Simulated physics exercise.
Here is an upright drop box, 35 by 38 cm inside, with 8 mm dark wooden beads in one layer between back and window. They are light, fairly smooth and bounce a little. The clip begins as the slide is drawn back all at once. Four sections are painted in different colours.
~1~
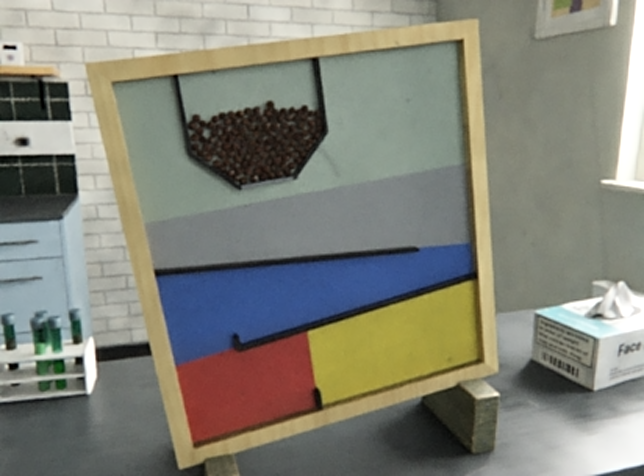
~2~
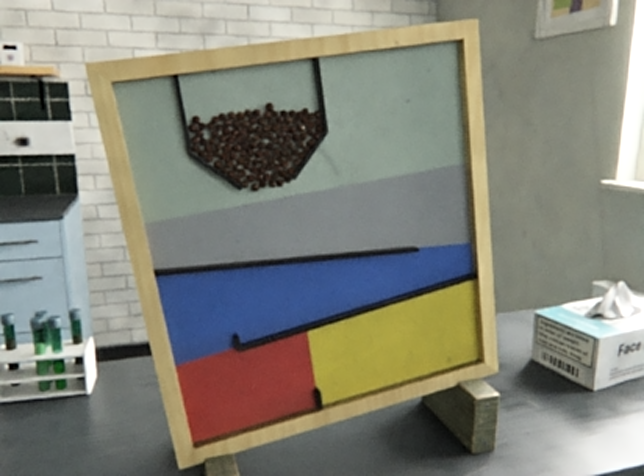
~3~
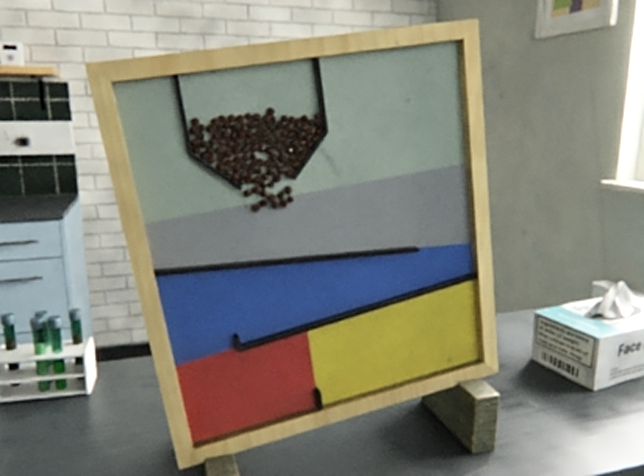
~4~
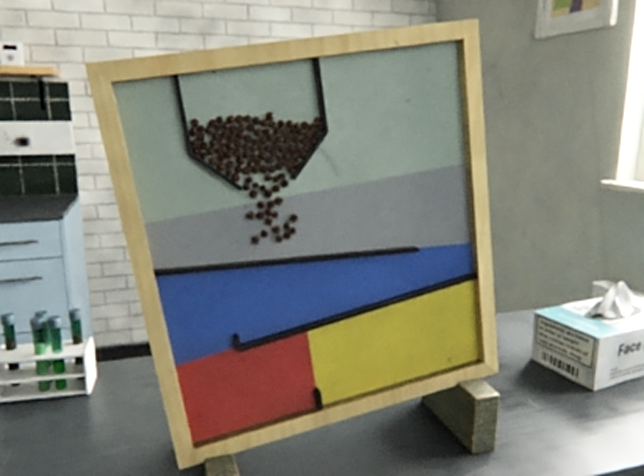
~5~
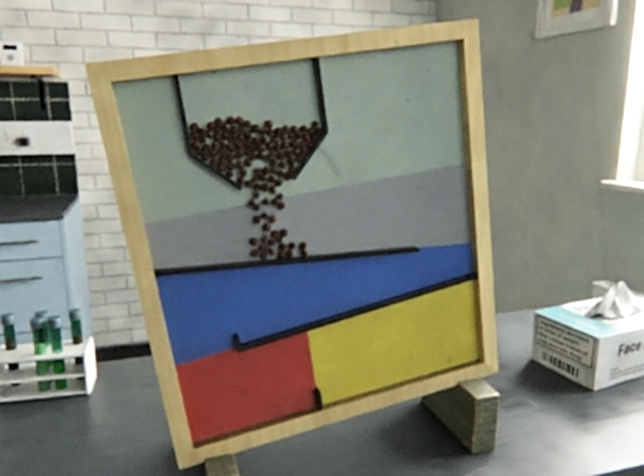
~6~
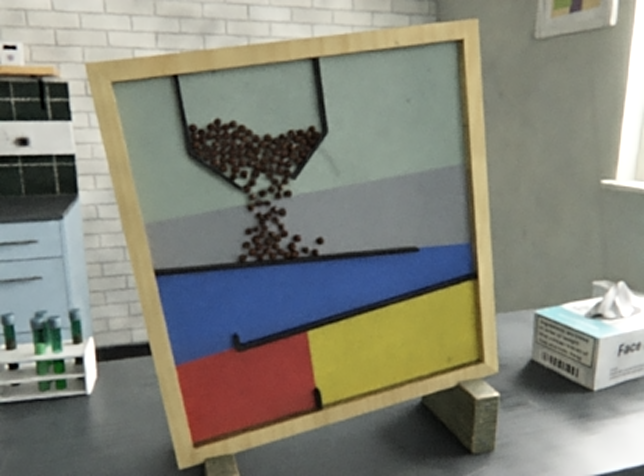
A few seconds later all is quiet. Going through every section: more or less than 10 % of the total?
Red section less, blue section less, yellow section less, grey section more than 10 %.
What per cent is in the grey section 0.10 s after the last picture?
Roughly 55 per cent.
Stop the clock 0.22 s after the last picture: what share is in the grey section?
Roughly 85 per cent.
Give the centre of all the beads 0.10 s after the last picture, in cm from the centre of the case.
Some 7 cm left and 4 cm above.
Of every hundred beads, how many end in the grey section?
Some 100 per cent.
Then, 0.10 s after the last picture, the beads' middle is 7 cm left of and 4 cm above the centre; grey 55 %.
Then, 0.22 s after the last picture, the beads' middle is 6 cm left of and 2 cm above the centre; grey 85 %.
Then, 0.45 s after the last picture, the beads' middle is 5 cm left of and level with the centre; grey 100 %.
At rest 2.0 s after the last picture, red 0 %, blue 0 %, yellow 0 %, grey 100 %.
